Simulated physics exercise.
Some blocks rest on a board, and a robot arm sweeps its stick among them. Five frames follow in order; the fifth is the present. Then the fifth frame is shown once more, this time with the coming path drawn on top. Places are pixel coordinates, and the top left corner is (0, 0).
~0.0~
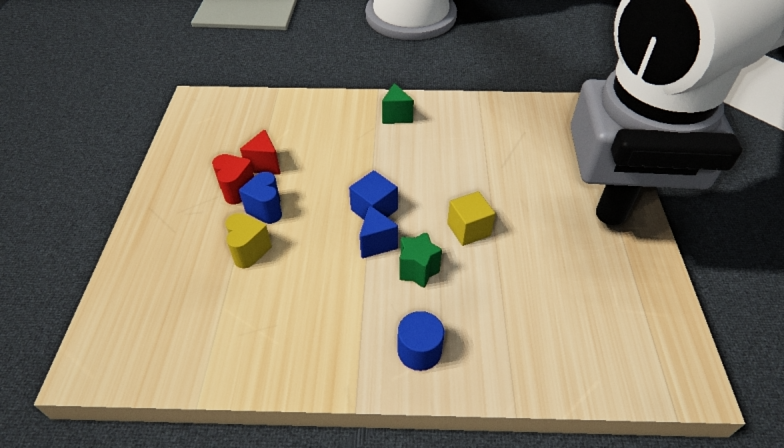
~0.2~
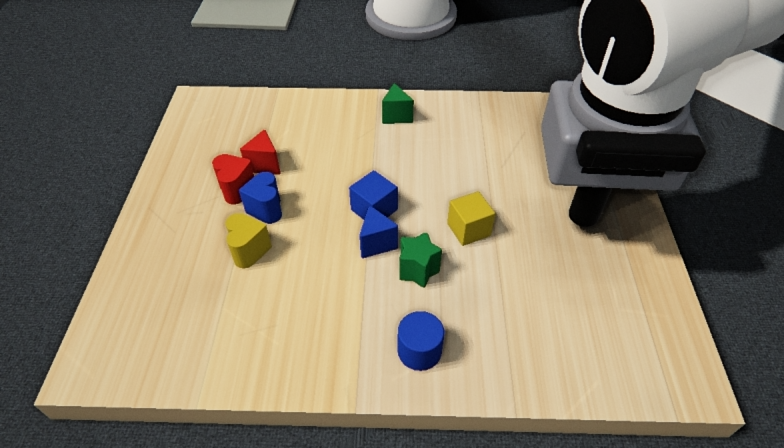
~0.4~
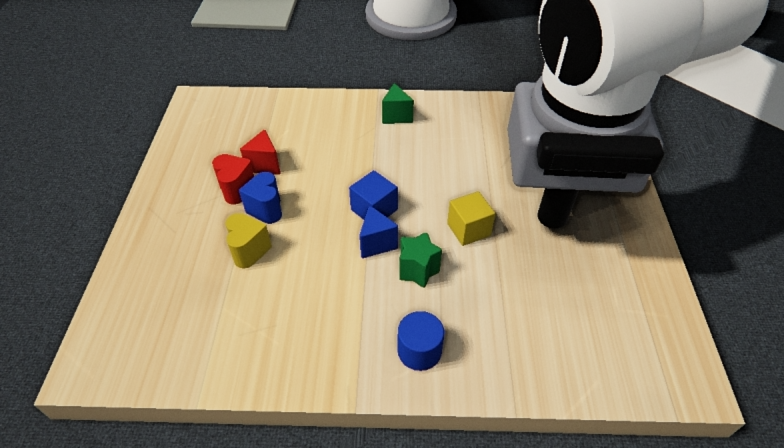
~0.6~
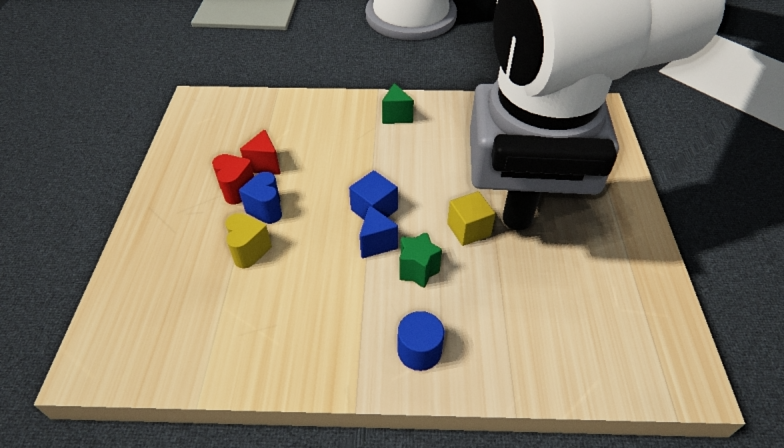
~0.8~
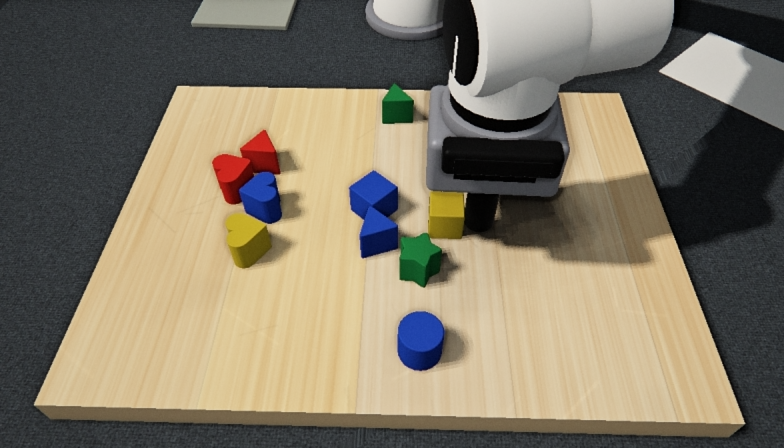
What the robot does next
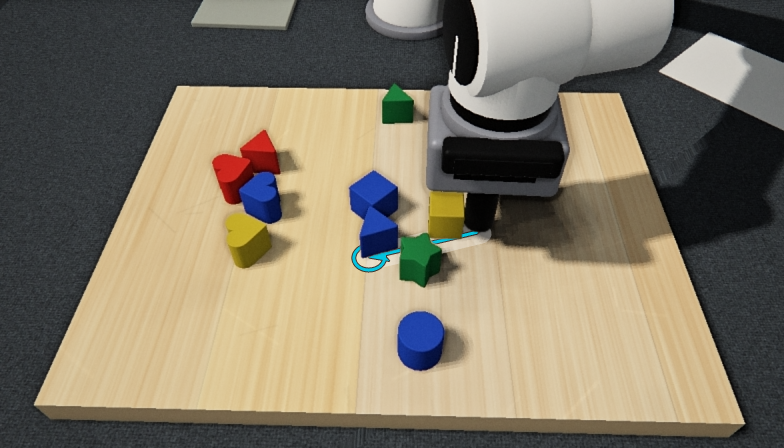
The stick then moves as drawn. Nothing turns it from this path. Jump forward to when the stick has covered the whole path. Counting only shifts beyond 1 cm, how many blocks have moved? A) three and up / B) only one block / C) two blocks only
I'll go with A - three and up.
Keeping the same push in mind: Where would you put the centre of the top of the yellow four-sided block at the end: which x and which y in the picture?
It sits at (412, 199).
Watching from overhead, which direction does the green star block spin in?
From overhead, anticlockwise.
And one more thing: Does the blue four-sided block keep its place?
Yes, I think so.
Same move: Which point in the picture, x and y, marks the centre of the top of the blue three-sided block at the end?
At the end it should sit near (348, 218).
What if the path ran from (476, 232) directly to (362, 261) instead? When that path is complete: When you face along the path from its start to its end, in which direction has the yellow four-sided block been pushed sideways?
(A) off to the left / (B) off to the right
(B)
Drawn move, straight from (476, 232) to (369, 257).
The first path, step by step. One third of the way, stick (443, 231); yellow four-sided block (419, 200), turned 55° clockwise.
Two thirds of the way, stick (406, 239); blue three-sided block (369, 221); green star block (409, 255), turned 45° anticlockwise; yellow four-sided block (412, 199), turned 70° clockwise.
At the end, stick (369, 248); blue four-sided block still; blue three-sided block (348, 218), turned 70° clockwise; green star block (405, 256), turned 70° anticlockwise; yellow four-sided block (412, 199), turned 70° clockwise.
